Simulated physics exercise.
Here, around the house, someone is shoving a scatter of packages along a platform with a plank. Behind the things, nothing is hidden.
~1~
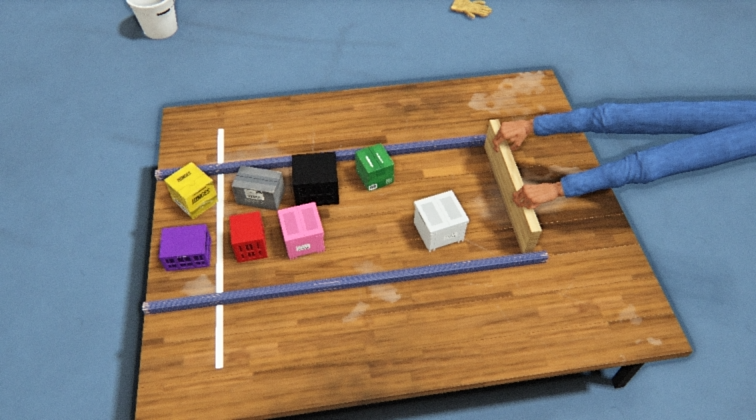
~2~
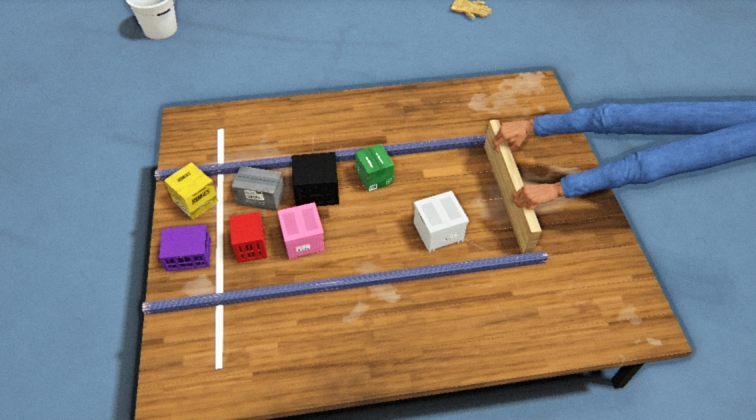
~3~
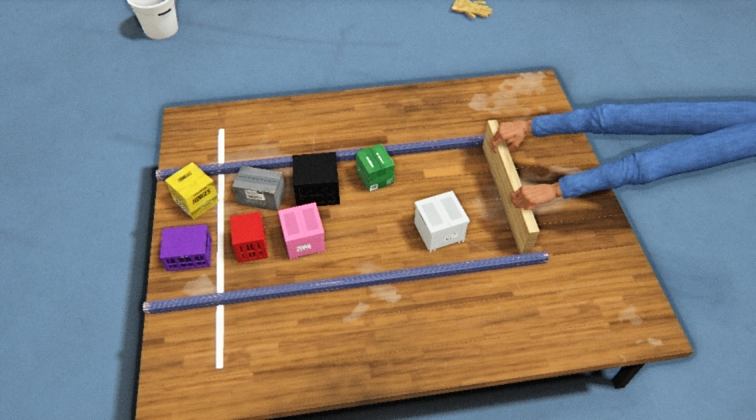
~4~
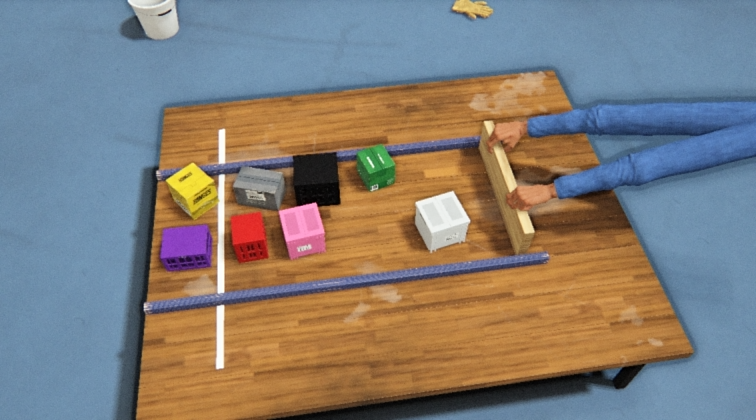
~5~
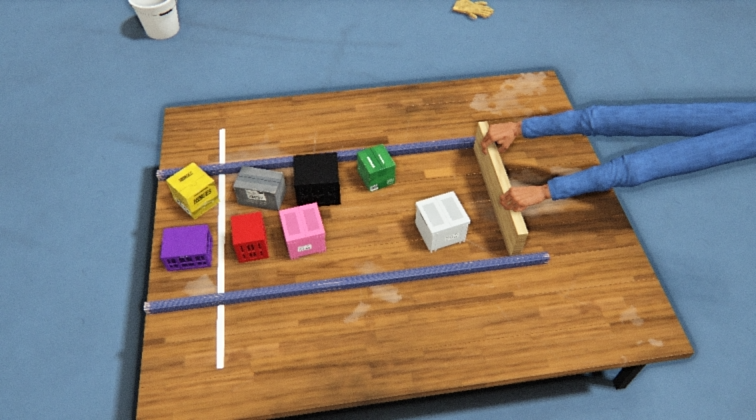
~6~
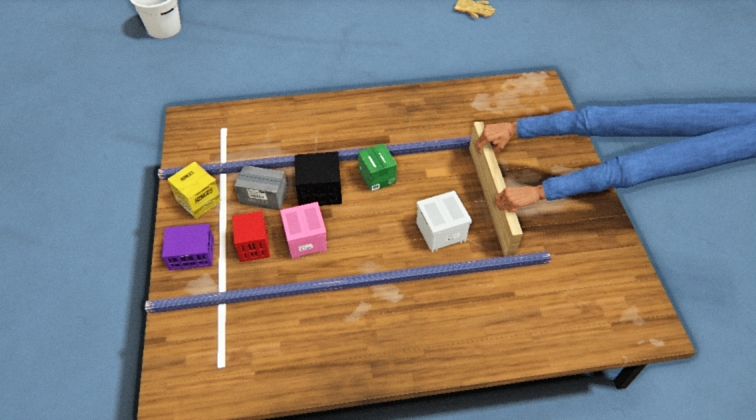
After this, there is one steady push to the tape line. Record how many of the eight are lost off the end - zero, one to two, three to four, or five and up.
Lost off the end: Three to four.
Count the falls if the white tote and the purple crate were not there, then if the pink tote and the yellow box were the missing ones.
You'd get 2 in the first case and 2 in the second one.
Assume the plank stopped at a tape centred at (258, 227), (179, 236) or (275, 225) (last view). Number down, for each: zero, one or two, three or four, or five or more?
Going through the places as listed, I'd say 1 or 2, then more than four, then either one or two.
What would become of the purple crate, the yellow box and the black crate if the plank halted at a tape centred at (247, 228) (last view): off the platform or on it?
Taking them in turn: Purple crate ends up off it, yellow box ends up off it, black crate is still there.
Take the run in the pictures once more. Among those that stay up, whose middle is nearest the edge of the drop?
The pink tote finishes nearest.
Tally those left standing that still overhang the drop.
2.
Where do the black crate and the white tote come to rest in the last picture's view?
Close to (167, 196); the other close to (198, 247).
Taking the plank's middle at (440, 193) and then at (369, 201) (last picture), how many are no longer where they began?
Well, it's 1 at the first one and 3 at the second.
Soon after, none off yet; purple crate at rest near (189, 247); yellow box at rest near (195, 190); red crate at rest near (251, 237).
After that, none off yet; purple crate displaced about its own width near (142, 252); yellow box tilting well over near (133, 203); red crate displaced well along near (179, 244).
In the end, the number that fall off is three or four; gone, grey parcel, red crate, yellow box and purple crate.
